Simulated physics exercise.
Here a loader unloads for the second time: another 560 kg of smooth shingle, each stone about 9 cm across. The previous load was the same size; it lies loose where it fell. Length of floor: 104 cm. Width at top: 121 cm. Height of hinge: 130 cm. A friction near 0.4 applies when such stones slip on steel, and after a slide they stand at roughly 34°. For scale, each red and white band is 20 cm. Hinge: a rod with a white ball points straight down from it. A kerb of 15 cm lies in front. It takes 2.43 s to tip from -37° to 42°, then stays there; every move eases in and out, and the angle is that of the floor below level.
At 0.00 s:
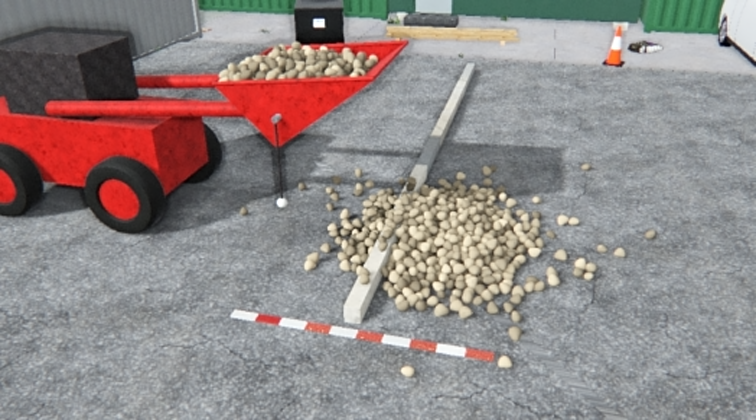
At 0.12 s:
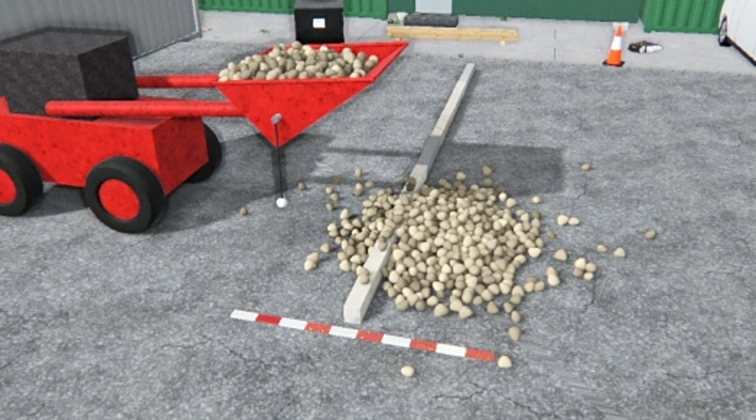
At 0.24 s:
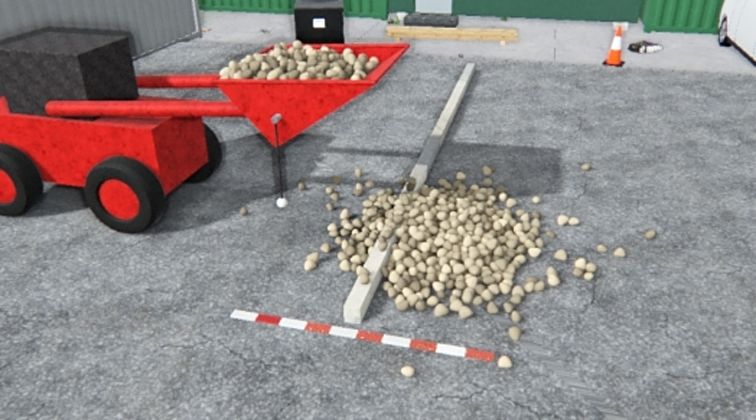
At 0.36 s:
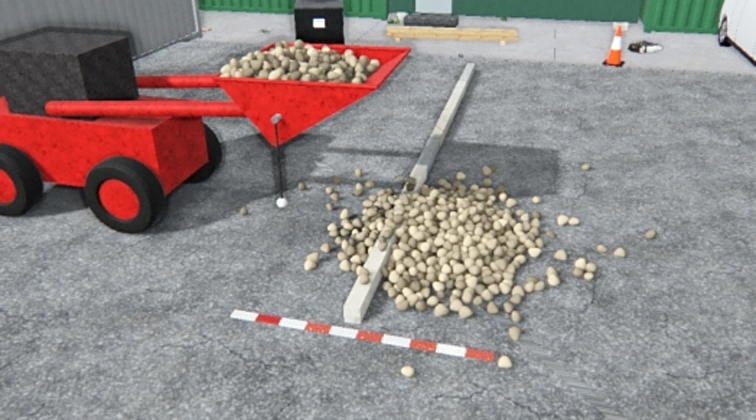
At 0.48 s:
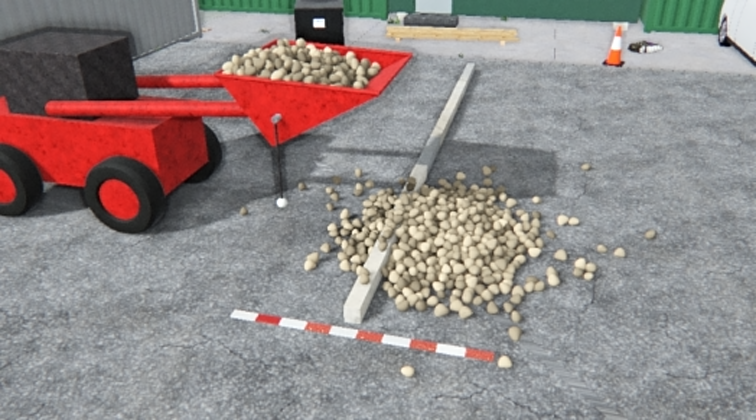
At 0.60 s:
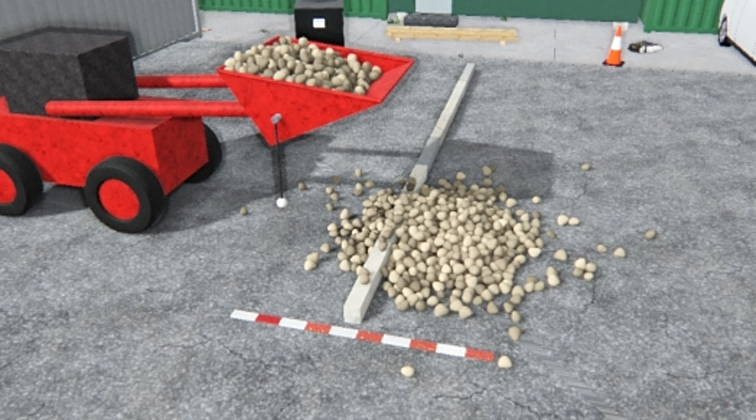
In this clip, a red loader holds a bucket of rounded, pale stones near a loose pile spread across a kerb, and the bucket slowly tilts forward, its front edge lowering slightly while the stones stay inside.
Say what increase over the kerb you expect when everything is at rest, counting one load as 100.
Some 64 per cent is added.
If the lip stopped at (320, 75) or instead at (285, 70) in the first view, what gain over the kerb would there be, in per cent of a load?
Roughly 10 per cent, then 0 per cent.
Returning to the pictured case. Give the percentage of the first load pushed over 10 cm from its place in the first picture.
Near 20 per cent, I reckon.
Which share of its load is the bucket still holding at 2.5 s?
Around 10 per cent of the load is still inside.
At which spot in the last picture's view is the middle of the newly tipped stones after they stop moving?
They settle centred around (415, 217).
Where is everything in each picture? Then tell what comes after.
Lip at (374, 79), floor tilted -37°, highest stones at (310, 55). The earlier load is highest near (420, 207), 23 cm above ground level, 17 % on this side of the kerb, 82 % over the kerb, in the first picture.
Lip at (374, 80), floor tilted -36°, highest stones at (310, 55); the stones move at 0.0 m/s on average, in the second picture.
Lip at (375, 83), floor tilted -35°, highest stones at (304, 53); the stones move at 0.1 m/s on average, in the third picture.
Lip at (377, 88), floor tilted -32°, highest stones at (295, 51); the stones move at 0.1 m/s on average, in the fourth picture.
Lip at (379, 94), floor tilted -29°, highest stones at (285, 50); the stones move at 0.1 m/s on average, in the fifth picture.
The bucket is at -25°, its lip at (381, 102); the top of the load is at (284, 47); the stones move at 0.2 m/s on average, in the sixth picture.
After 1.8 s the floor is at 30°; in per cent of one load, 86 in the bucket, 27 on this side of the kerb, 87 over the kerb; the foremost stones are at (600, 245).
After 2.5 s the floor is at 42°; in per cent of one load, 8 in the bucket, 54 on this side of the kerb, 137 over the kerb; the foremost stones are at (600, 245).
After 2.9 s the floor is at 42°; in per cent of one load, 0 in the bucket, 53 on this side of the kerb, 147 over the kerb; the foremost stones are at (601, 251).
After 5.7 s the floor is at 42°; in per cent of one load, 0 in the bucket, 53 on this side of the kerb, 146 over the kerb; the foremost stones are at (607, 253). Net gain over the kerb, 64.
